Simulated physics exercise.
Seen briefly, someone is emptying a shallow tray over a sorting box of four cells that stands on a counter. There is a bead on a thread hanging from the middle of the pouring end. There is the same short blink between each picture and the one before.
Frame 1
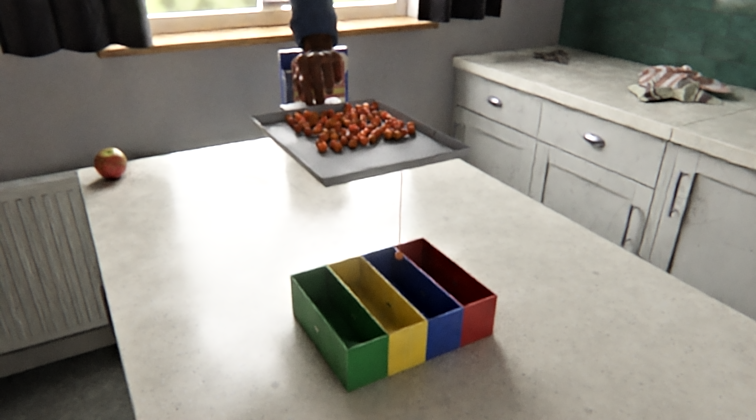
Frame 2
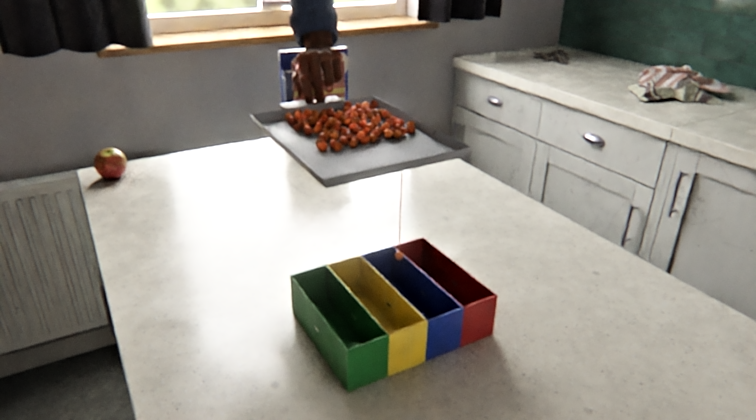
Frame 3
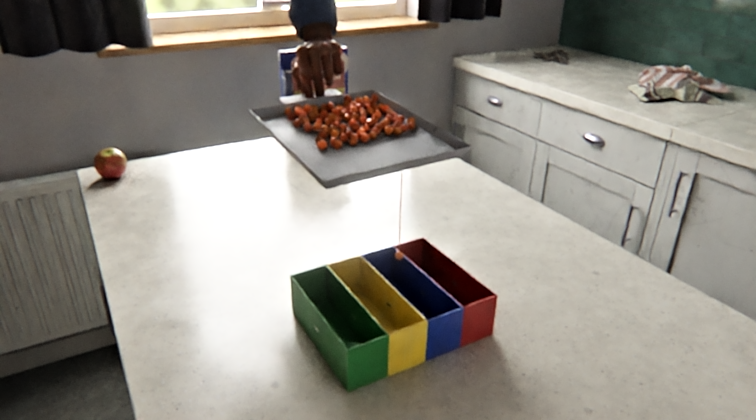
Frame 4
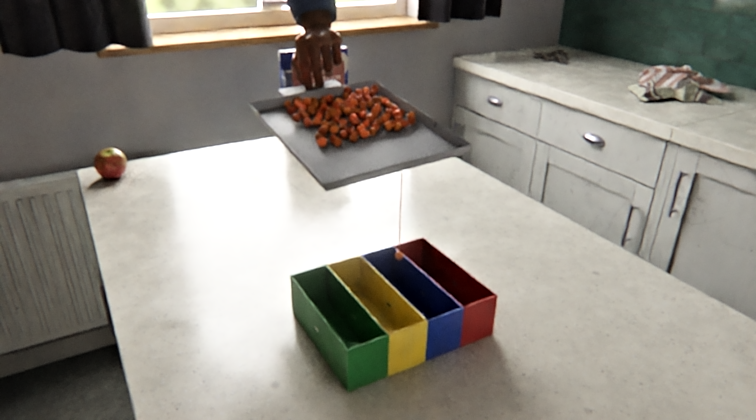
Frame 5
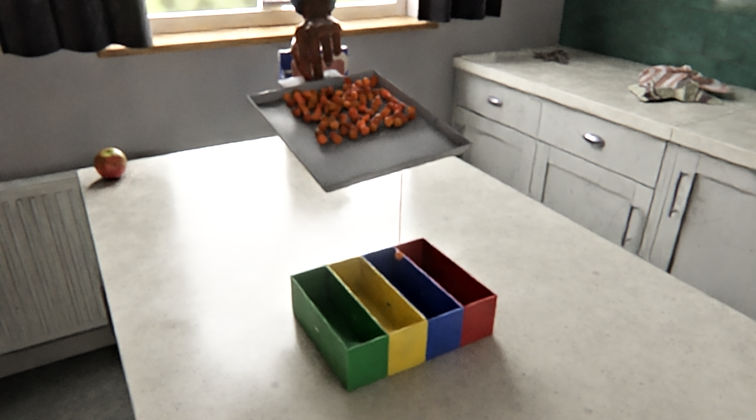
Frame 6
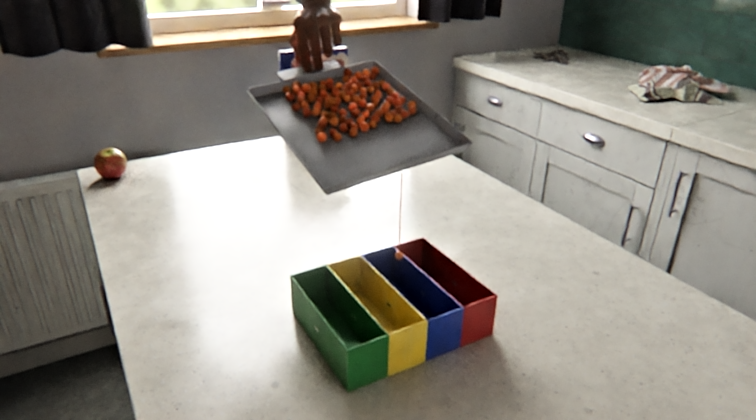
A dark hand at the far edge of a shallow grey tray gradually raises that edge, so the tray tilts toward the viewer and dips slightly at its left near corner, while the reddish-brown coated peanuts stay heaped near the back. Below, a box with green, yellow, blue and red cells sits on a pale kitchen counter, an apple at left. The view, from above and in front, stays still.
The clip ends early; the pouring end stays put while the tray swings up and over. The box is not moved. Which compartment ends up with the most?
The green one.
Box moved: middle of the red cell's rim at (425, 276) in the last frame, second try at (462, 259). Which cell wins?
Try one goes to the yellow cell; try two goes to that green cell.
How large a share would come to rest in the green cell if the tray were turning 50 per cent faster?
About 50 %.
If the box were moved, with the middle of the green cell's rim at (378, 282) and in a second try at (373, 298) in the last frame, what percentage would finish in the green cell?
Close to 20 in a hundred first, close to 30 in a hundred second.
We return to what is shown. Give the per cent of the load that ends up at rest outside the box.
I'd put it near 10 per cent of the load.
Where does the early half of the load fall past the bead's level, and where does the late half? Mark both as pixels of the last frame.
The first part passes (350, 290); everything after passes (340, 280).
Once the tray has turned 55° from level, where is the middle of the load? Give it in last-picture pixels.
Centre estimate: (349, 175).
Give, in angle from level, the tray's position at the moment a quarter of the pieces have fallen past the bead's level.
Roughly 65 degrees from level.
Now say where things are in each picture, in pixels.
Corners of the pouring end at (326, 176) and (466, 147), level; middle of the load at (347, 123), coated peanuts; bead on its thread at (399, 256); green cell at (368, 359); yellow cell at (407, 344); blue cell at (444, 330); red cell at (479, 317), in the first picture.
Corners of the pouring end at (326, 177) and (466, 147), level; middle of the load at (347, 122), in the second picture.
Corners of the pouring end at (326, 178) and (466, 146), tipped barely, lowest at the left corner; middle of the load at (347, 118), in the third picture.
Corners of the pouring end at (326, 181) and (466, 144), tipped a little, lowest at the left corner; middle of the load at (347, 111), in the fourth picture.
Corners of the pouring end at (326, 183) and (467, 142), tipped a little, lowest at the left corner; middle of the load at (347, 105), in the fifth picture.
Corners of the pouring end at (326, 186) and (467, 141), tipped a little, lowest at the left corner; middle of the load at (347, 99); green cell at (368, 359); yellow cell at (407, 344); blue cell at (444, 330); red cell at (479, 317), in the sixth picture.
Soon, tray tipped steeply; most on the tray; a small part in the green cell; a stray few in the yellow cell; a small part falling or outside the box.
A while on, tray tipped right over; about a third on the tray; about a quarter in the green cell; a small part in the yellow cell; a small part in the blue cell; about a quarter falling or outside the box.
Towards the end, tray tipped past a quarter turn; about half in the green cell; about a third in the yellow cell; a small part in the blue cell; a small part falling or outside the box.
Finally, tray tipped past a quarter turn; about half in the green cell; about a third in the yellow cell; a small part in the blue cell; none in the red cell; a small part outside the box.
